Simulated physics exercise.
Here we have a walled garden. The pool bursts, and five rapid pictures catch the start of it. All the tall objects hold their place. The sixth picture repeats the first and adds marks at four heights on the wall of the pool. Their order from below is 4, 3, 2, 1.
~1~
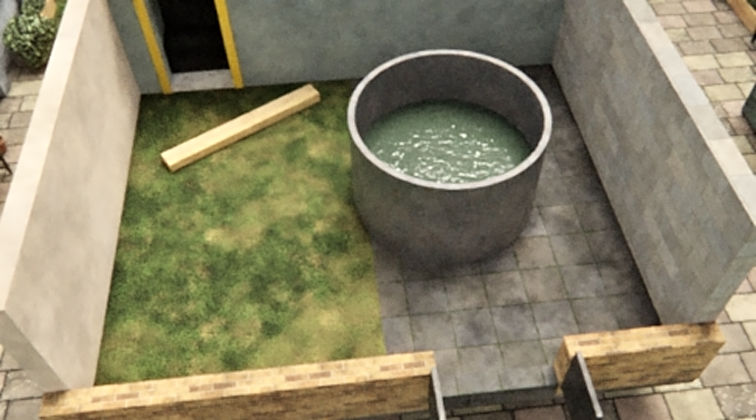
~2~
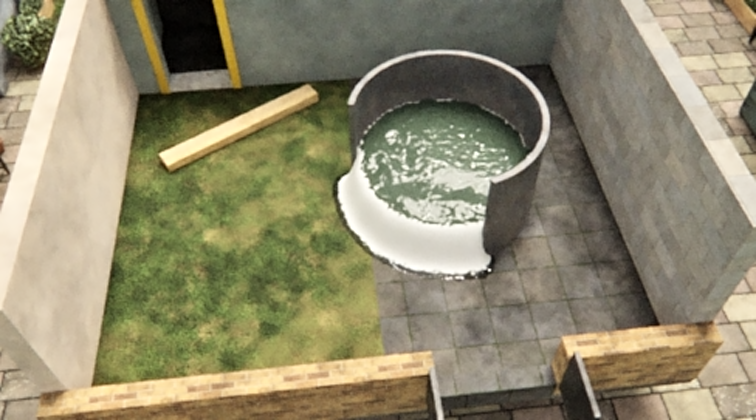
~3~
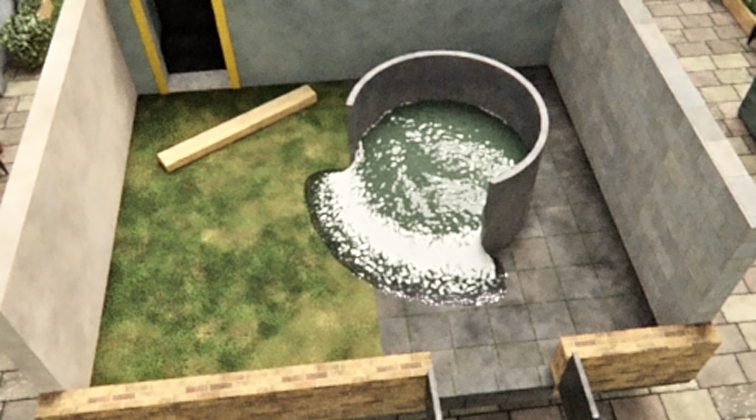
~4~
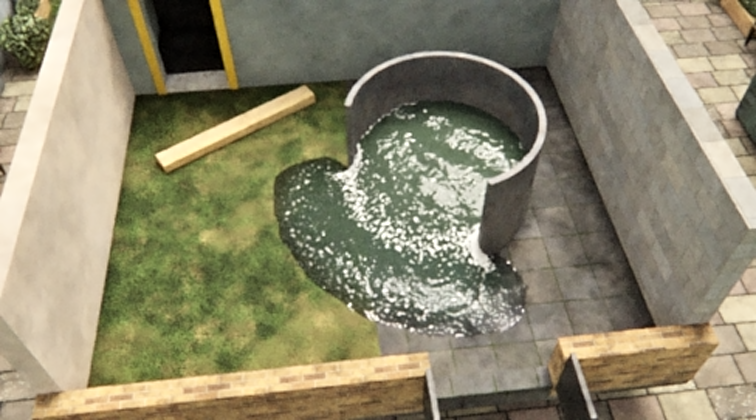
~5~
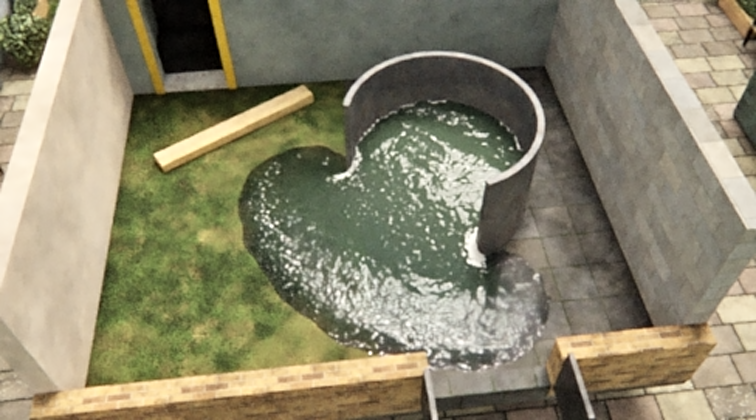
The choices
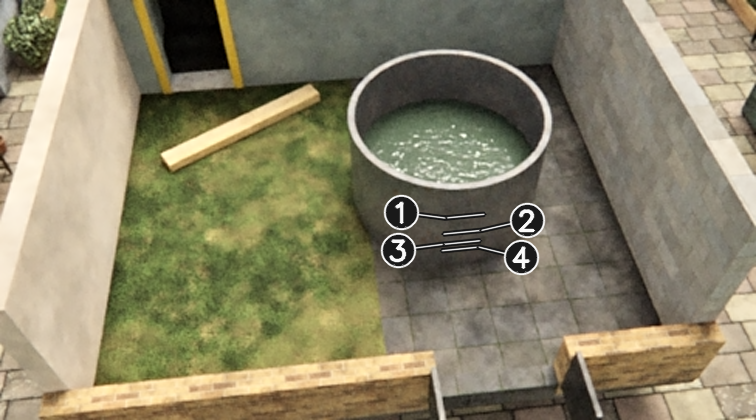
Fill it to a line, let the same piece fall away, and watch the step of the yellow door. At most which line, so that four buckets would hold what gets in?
1 is the one.
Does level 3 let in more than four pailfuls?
No, that is safe.
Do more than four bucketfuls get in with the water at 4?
No, that is safe.
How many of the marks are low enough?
All four.
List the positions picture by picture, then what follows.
Water in the pool at rest, its middle at (445, 158); foot of the yellow doorway at (204, 90); open gate at (500, 341).
Water covers 2 % of the ground and shows as far out as (487, 267).
Water covers 6 % of the ground and shows as far out as (496, 289).
Water covers 13 % of the ground and shows as far out as (516, 292).
Water covers 21 % of the ground and shows as far out as (252, 183).
On the marked copy, 1 at (464, 216); 2 at (462, 232); 3 at (461, 242); 4 at (460, 248); from the bottom up 4, 3, 2, 1.
With 1, a splash gets over, under a bucket.
With 2, nothing gets over.
With 3, nothing gets over.
With 4, nothing gets over.
